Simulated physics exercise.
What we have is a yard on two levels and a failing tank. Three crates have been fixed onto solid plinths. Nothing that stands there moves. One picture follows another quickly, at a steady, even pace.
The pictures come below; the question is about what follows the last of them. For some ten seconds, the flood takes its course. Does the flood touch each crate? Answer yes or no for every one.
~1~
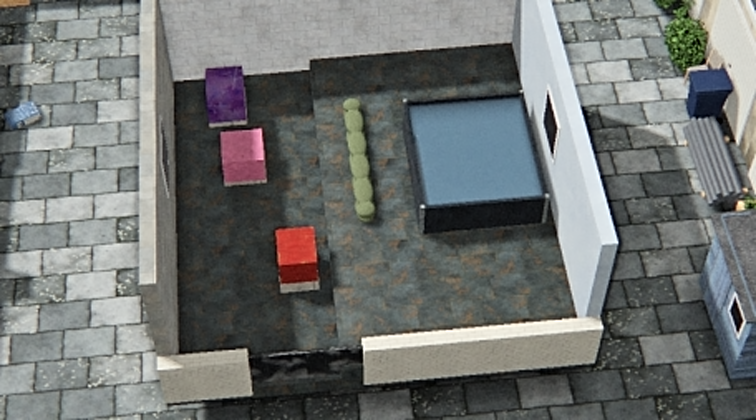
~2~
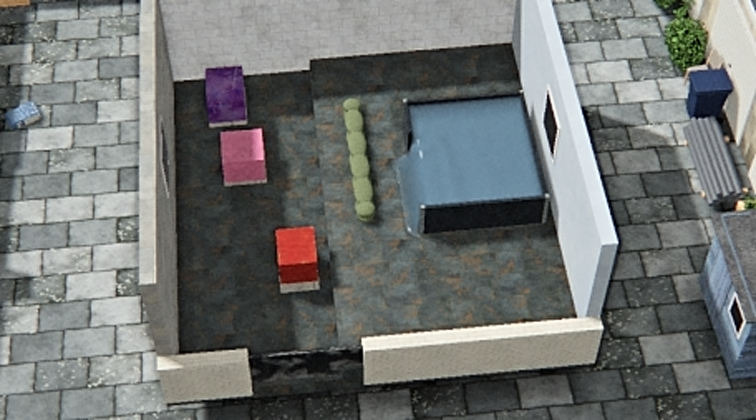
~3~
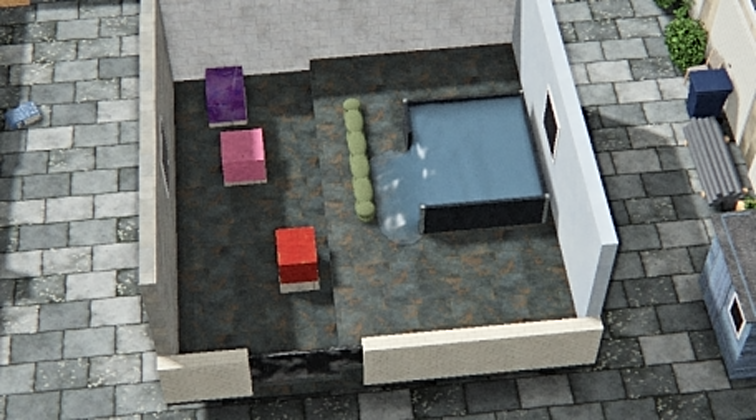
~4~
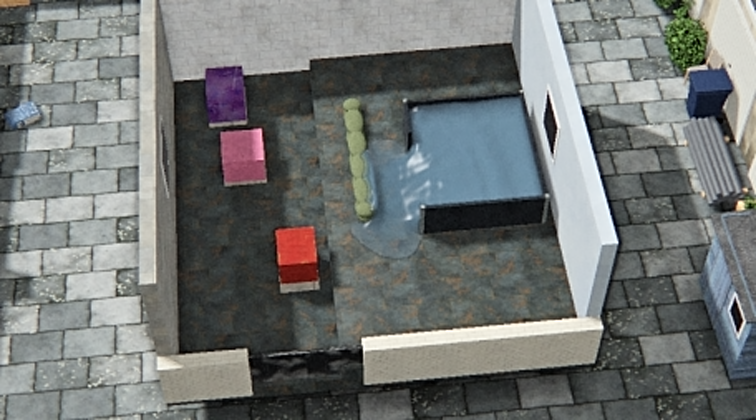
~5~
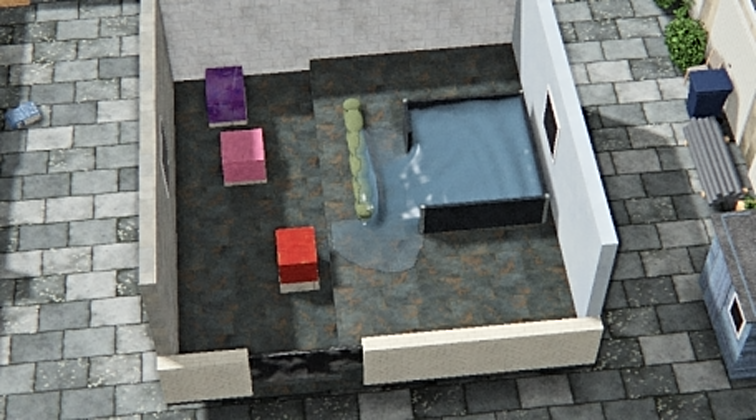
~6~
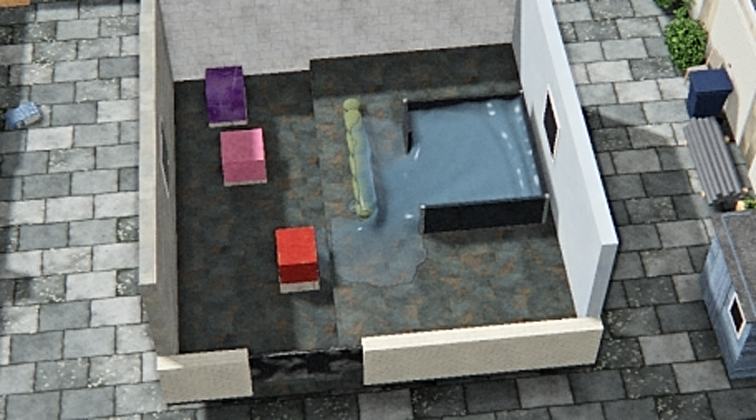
Pink crate: Yes; red crate: Yes; purple crate: Yes.
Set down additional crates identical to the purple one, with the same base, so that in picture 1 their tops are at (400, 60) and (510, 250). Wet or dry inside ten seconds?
Taken as listed, the first does get flooded and the second never gets reached.
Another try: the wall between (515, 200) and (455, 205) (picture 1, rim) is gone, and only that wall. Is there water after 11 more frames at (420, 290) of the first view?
That spot: Submerged.
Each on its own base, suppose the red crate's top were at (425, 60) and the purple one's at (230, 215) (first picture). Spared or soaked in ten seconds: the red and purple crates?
Briefly, the red one stays clear and the purple one gets flooded.
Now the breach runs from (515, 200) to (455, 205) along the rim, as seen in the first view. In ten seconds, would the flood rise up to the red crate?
Red is not reached.
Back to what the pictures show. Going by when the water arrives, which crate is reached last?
It is the purple-painted one.
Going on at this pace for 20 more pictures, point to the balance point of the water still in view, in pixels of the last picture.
Somewhere around (372, 208) in the last view.
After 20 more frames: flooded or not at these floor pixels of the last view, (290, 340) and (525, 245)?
In order: Submerged and waterless.
A moment on, water covers 30 % of the floor; the pink crate not reached, the red crate water round its plinth, the purple crate not reached.
Next, water covers 55 % of the floor; the pink crate water round its plinth, the red crate water round its plinth, the purple crate not reached.
Then, water covers 60 % of the floor; the pink crate water round its plinth, the red crate water round its plinth, the purple crate water round its plinth.
Later, water covers 85 % of the floor; the pink crate water round its plinth, the red crate water round its plinth, the purple crate water round its plinth.
In the end, water covers 90 % of the floor; the pink crate was topped, the red crate was topped, the purple crate was topped.
